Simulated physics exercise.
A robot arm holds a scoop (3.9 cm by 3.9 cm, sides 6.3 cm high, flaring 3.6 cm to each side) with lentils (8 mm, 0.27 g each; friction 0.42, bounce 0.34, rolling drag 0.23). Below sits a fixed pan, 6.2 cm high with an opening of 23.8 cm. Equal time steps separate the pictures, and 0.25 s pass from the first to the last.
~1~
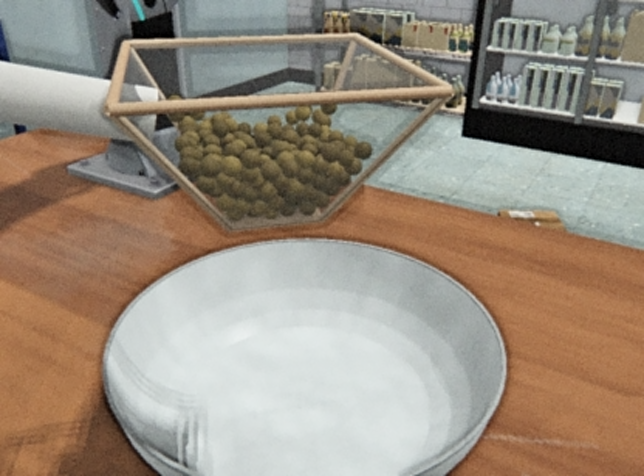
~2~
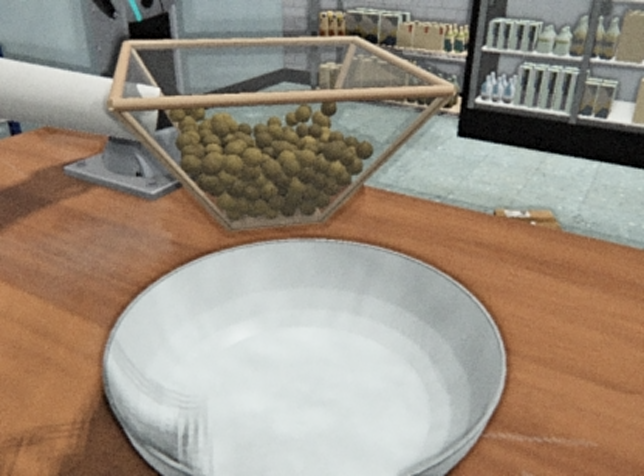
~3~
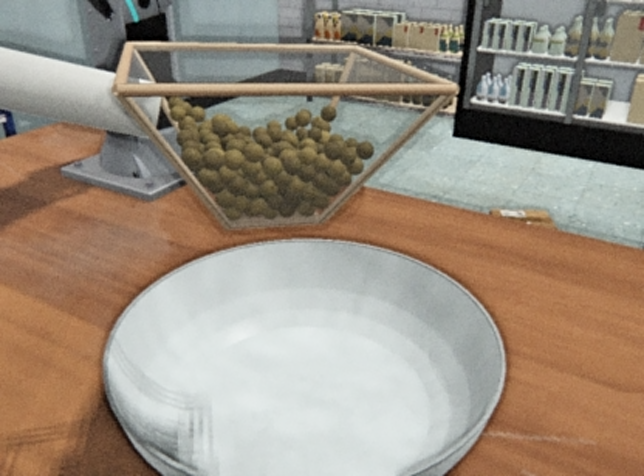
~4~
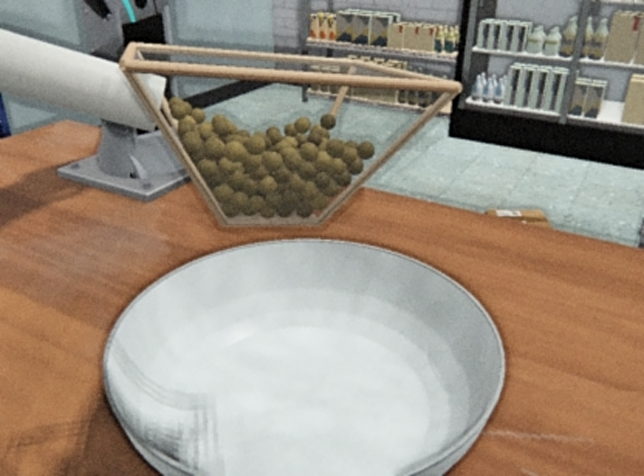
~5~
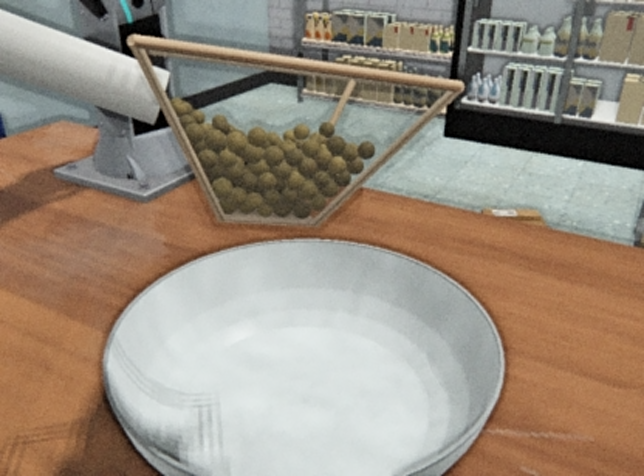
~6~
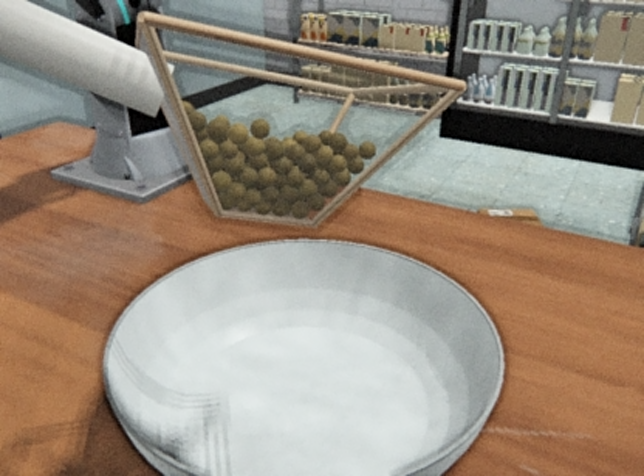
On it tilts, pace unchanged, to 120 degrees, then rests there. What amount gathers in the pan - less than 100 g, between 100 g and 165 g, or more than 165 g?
My guess is a meagre share.
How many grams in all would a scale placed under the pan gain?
About 60 g.
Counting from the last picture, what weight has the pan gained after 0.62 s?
About 0 grams.
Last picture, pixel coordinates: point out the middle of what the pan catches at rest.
Somewhere about (345, 376) in the final view.
Then, 0.34 s after the last picture, tilt 57 degrees; 0 g in the pan, scoop holds 100 %.
Then, 0.62 s after the last picture, tilt 87 degrees; 5 g in the pan, scoop holds 75 %.
Then, 0.89 s after the last picture, tilt 116 degrees; 64 g in the pan, scoop holds 0 %.
Then, 1.14 s after the last picture, tilt 120 degrees; 64 g in the pan, scoop holds 0 %.
In the end, 64 g in the pan, scoop holds 0 %.
